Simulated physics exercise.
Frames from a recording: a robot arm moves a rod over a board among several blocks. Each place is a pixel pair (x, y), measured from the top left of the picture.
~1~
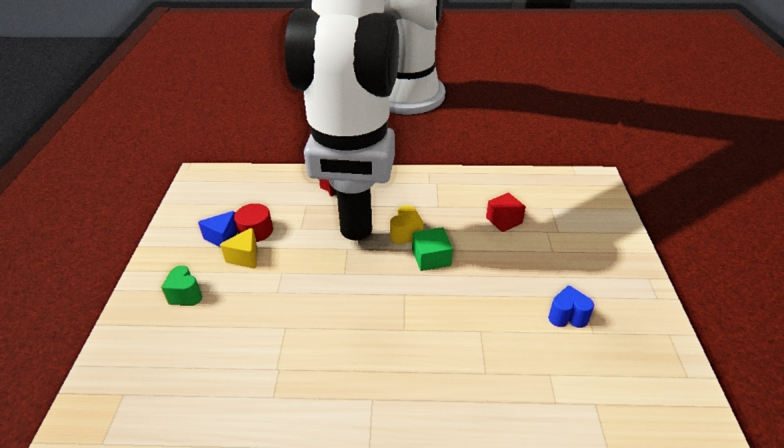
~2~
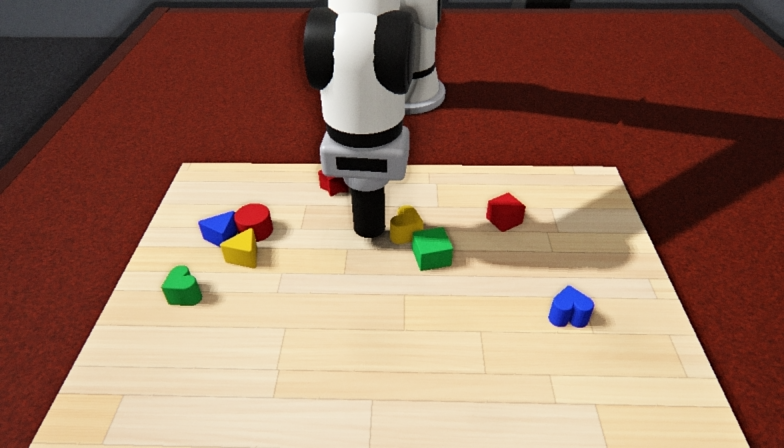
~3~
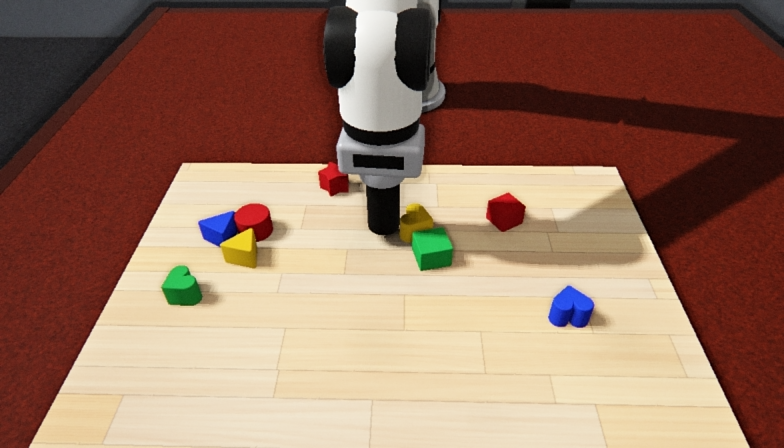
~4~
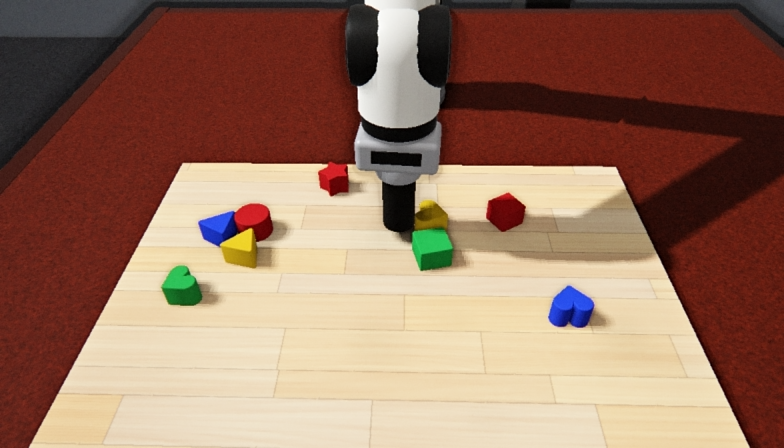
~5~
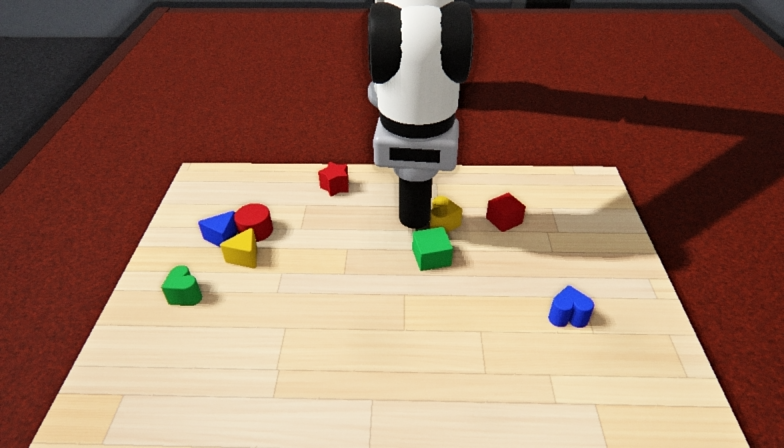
A white robot arm with a black rod slides a short way to the right over a pale wooden board on a dark red surface, seen from above the front by a still camera. Blue and yellow triangles, a red disc and a green heart lie left, small red blocks behind and right, and a blue heart nearer right. The rod nudges a yellow block rightward behind a green one, which barely shifts.
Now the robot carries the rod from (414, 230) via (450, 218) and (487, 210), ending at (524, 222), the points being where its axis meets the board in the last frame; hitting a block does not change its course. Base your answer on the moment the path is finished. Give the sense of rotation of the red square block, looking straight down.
It makes a clockwise turn.
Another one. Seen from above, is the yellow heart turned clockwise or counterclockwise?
Looking down, my answer is that the yellow heart rotates anticlockwise.
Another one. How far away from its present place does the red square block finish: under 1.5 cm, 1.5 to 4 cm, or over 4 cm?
Verdict: More than 4 cm.
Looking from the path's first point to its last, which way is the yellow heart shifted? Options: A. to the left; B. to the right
Correct choice: A.
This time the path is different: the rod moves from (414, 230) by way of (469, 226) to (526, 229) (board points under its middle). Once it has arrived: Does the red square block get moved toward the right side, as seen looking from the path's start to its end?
It seems not.
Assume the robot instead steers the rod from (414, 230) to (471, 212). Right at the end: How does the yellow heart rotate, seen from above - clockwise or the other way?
Watching from overhead, you'd notice the yellow heart rotating counter-clockwise.
On the path given first. One third of the way, rod (451, 207); yellow heart (478, 198), turned 15° anticlockwise; red square block (513, 203).
Two thirds of the way, rod (489, 199); yellow heart (515, 190), turned 20° anticlockwise; red square block (537, 204), turned 80° clockwise.
At the end, rod (527, 211); green square block still; yellow heart (544, 193), turned 50° anticlockwise; red square block (566, 211), turned 100° clockwise.
